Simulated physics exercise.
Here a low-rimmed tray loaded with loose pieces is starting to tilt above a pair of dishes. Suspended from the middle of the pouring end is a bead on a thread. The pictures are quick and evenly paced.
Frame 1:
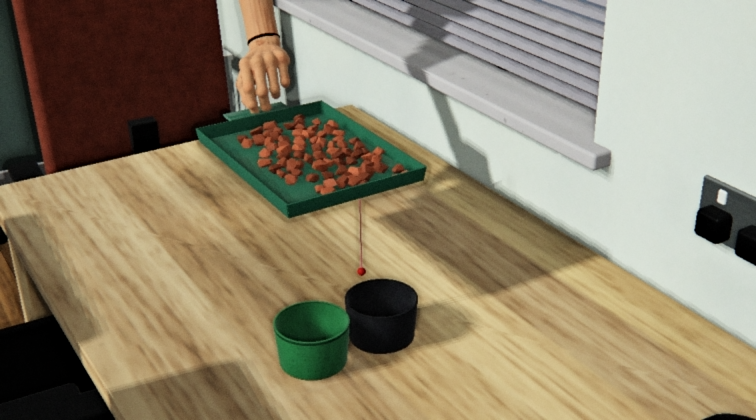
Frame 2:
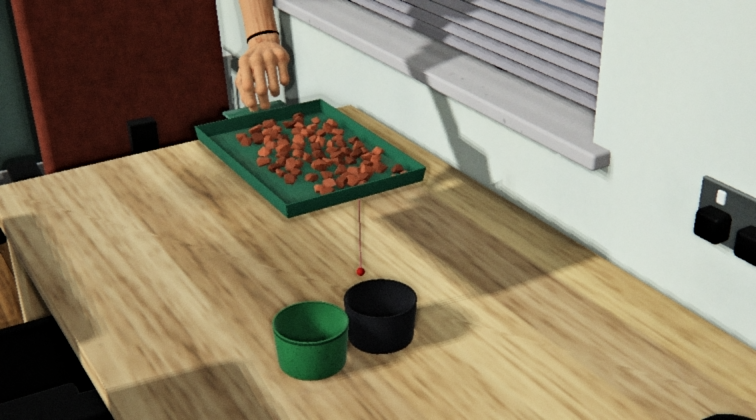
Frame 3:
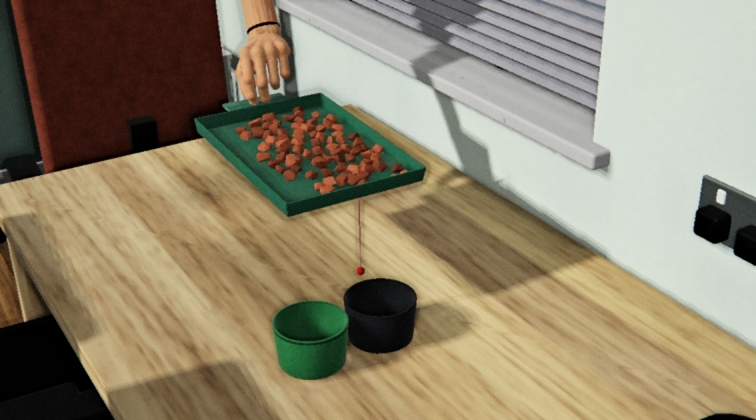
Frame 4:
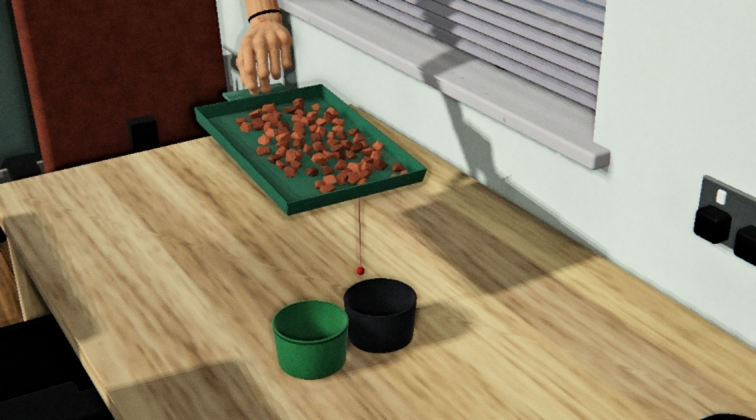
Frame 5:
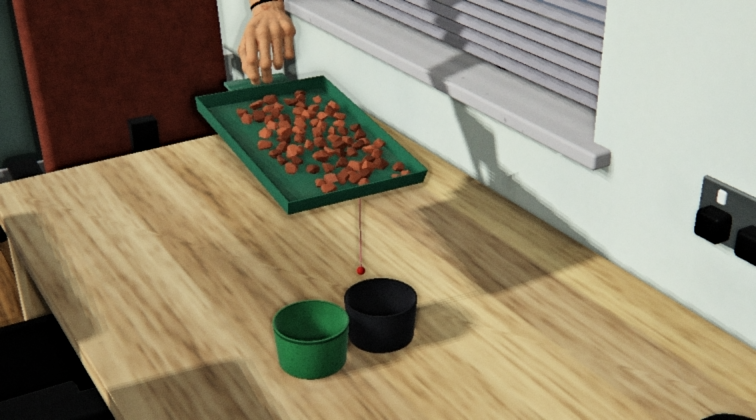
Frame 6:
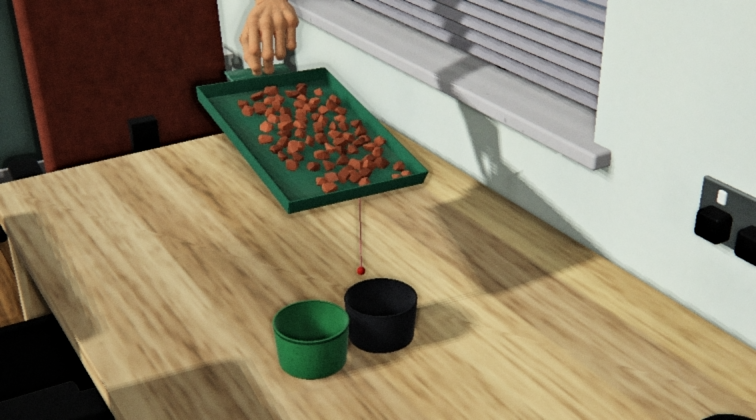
A hand with a dark wristband is at the far end of a green tray of reddish-brown pieces above a pale wooden table, seen from above beside a white wall and window blinds. Below the tray's near edge, a red bead hangs on a thread by a green dish at left and a black one at right. The hand and the tray's far end rise slightly, steepening its tilt, while the camera stays still.
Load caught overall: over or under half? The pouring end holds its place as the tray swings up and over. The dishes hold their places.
The load mostly goes elsewhere.
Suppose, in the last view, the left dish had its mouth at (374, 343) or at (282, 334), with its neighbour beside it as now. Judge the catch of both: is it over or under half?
At place one a lesser share; at place two a lesser share.
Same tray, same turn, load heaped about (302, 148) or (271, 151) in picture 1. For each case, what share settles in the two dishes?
In order, 40 per cent then 40 per cent.
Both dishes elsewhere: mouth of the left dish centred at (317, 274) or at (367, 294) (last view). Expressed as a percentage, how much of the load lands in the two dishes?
In order: 0 percent and 80 percent.
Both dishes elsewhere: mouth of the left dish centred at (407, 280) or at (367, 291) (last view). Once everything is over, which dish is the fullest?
First try, the one on the left; second try, the one on the right.
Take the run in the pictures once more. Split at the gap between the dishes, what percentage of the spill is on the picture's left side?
0 in a hundred, roughly.
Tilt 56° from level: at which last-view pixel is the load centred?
Close to (376, 159).
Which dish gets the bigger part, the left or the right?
More winds up in the rightward dish.
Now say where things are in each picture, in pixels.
In the first picture, corners of the pouring end (288, 204) and (423, 166), level; middle of the load (320, 157), bits of crushed brick; left dish (330, 356); right dish (401, 331); bead on its thread (362, 271).
In the second picture, corners of the pouring end (287, 204) and (423, 167), level; middle of the load (319, 156).
In the third picture, corners of the pouring end (288, 202) and (423, 167), tipped barely, lowest at the right corner; middle of the load (319, 152).
In the fourth picture, corners of the pouring end (288, 202) and (424, 168), tipped a little, lowest at the right corner; middle of the load (319, 148).
In the fifth picture, corners of the pouring end (289, 201) and (425, 169), tipped a little, lowest at the right corner; middle of the load (321, 143).
In the sixth picture, corners of the pouring end (290, 201) and (425, 170), tipped a little, lowest at the right corner; middle of the load (321, 139); left dish (330, 355); right dish (400, 330).
Just after the last frame, tray tipped steeply; every one on the tray.
A moment on, tray tipped right over; roughly half on the tray; roughly a quarter in the right dish; roughly a quarter outside both; roughly a quarter in the air.
Further on, tray tipped past a quarter turn; just a few in the left dish; roughly a third in the right dish; roughly two thirds outside both.
When it is over, tray tipped past a quarter turn; just a few in the left dish; roughly a third in the right dish; roughly two thirds outside both.
